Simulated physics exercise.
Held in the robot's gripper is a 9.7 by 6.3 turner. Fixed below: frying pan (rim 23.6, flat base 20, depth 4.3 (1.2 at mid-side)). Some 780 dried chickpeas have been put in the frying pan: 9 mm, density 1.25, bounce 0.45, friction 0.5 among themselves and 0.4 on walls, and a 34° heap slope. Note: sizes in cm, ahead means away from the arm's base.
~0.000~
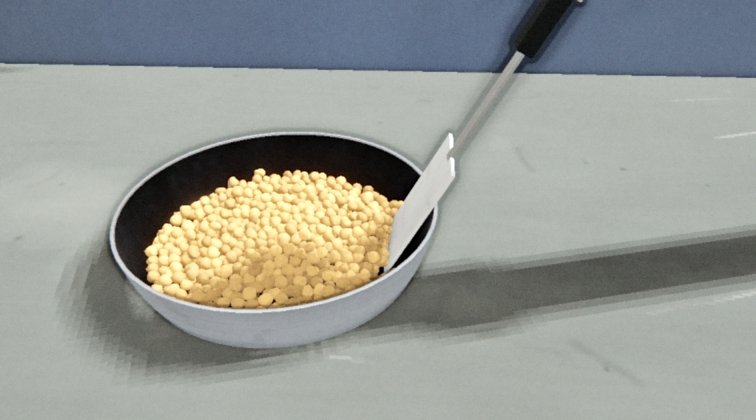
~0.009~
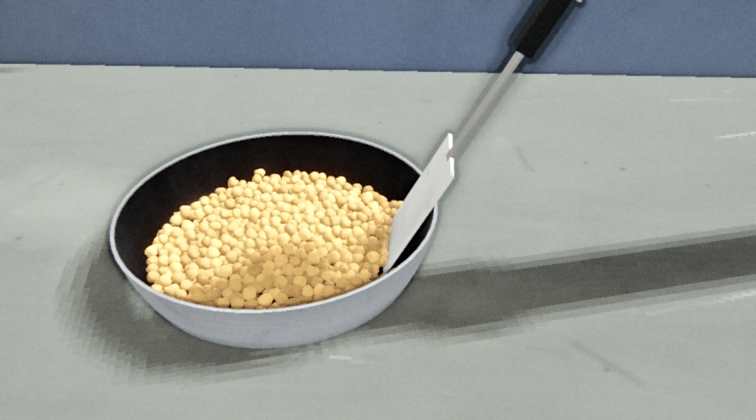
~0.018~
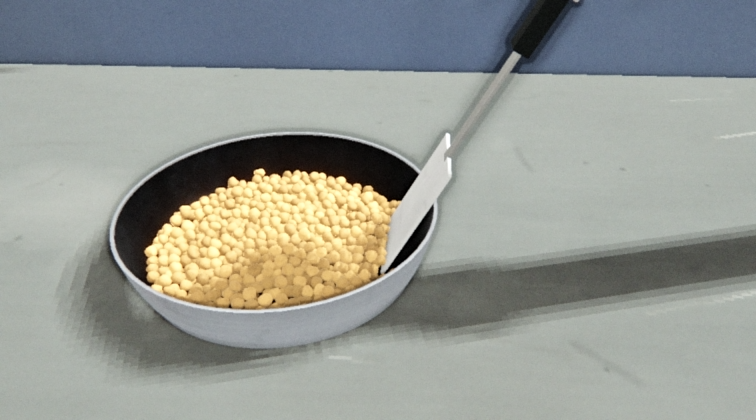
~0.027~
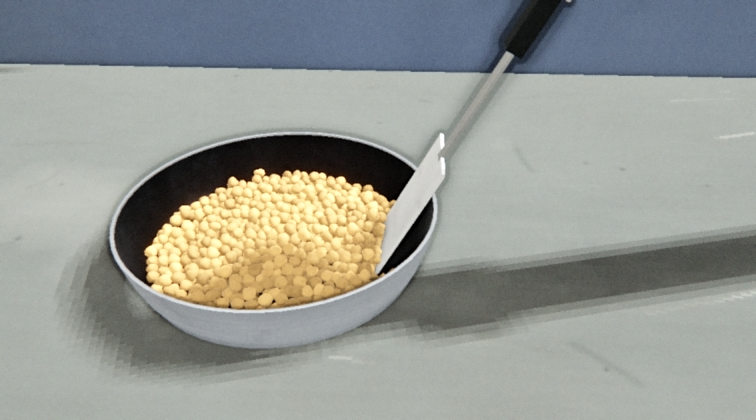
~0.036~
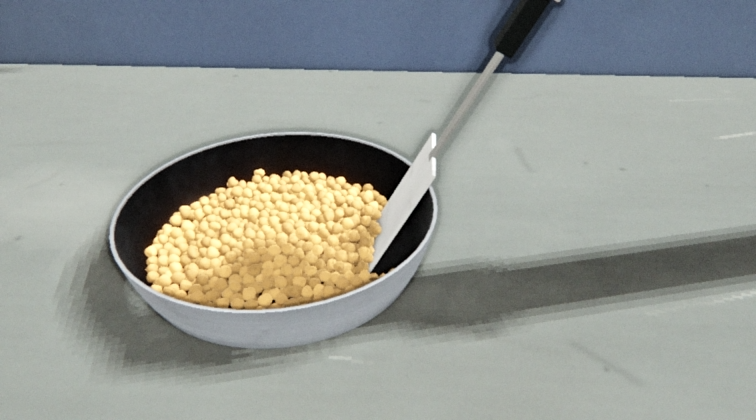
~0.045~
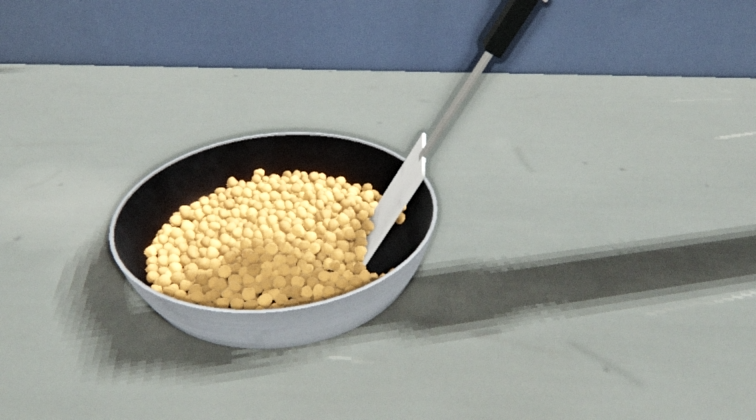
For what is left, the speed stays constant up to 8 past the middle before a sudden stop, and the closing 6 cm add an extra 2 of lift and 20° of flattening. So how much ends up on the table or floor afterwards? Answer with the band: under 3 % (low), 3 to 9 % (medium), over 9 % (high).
Medium, 3 to 9 %.
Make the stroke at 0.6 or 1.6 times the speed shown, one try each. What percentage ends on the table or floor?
The two tries give roughly 0 and 10 in a hundred.
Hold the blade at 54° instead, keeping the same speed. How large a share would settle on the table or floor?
Then roughly 5 percent.
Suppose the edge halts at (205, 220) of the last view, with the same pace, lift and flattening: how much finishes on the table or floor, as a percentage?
Close to 0 per cent finishes on the table or floor.
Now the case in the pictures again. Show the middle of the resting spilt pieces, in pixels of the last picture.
Centre of the spill: Approx. (35, 252).
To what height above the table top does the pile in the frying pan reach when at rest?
Roughly 5.5 centimetres.
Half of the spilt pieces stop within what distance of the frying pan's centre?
The answer is around 22 cm.
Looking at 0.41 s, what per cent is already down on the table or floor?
Roughly 4 percent.
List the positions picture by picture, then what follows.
In the first frame, turner top edge at (452, 154), sloping 62°; upper third of the load around (286, 231), from x 150 to 400, top at y 175; 778 in the frying pan.
In the second frame, turner top edge at (451, 154), sloping 62°; upper third of the load around (286, 231), from x 150 to 400, top at y 175.
In the third frame, turner top edge at (449, 154), sloping 62°; upper third of the load around (287, 232), from x 150 to 400, top at y 175.
In the fourth frame, turner top edge at (443, 154), sloping 62°; upper third of the load around (289, 230), from x 150 to 400, top at y 175.
In the fifth frame, turner top edge at (434, 154), sloping 62°; upper third of the load around (292, 230), from x 150 to 400, top at y 175.
In the sixth frame, turner top edge at (424, 153), sloping 62°; upper third of the load around (294, 228), from x 150 to 400, top at y 175; 778 in the frying pan.
By 0.11 s, sloping 62°, highest piece 6 above the table; 778 in the frying pan.
By 0.18 s, sloping 56°, highest piece 6 above the table; 778 in the frying pan.
By 0.41 s, sloping 42°, highest piece 5 above the table; 738 in the frying pan, 38 on the table or floor, 2 on the blade or in flight.
By 1.46 s, sloping 42°, highest piece 5 above the table; 737 in the frying pan, 41 on the table or floor.
Final count, 737 in the frying pan, 41 on the table or floor. That is 5 % on the table or floor.
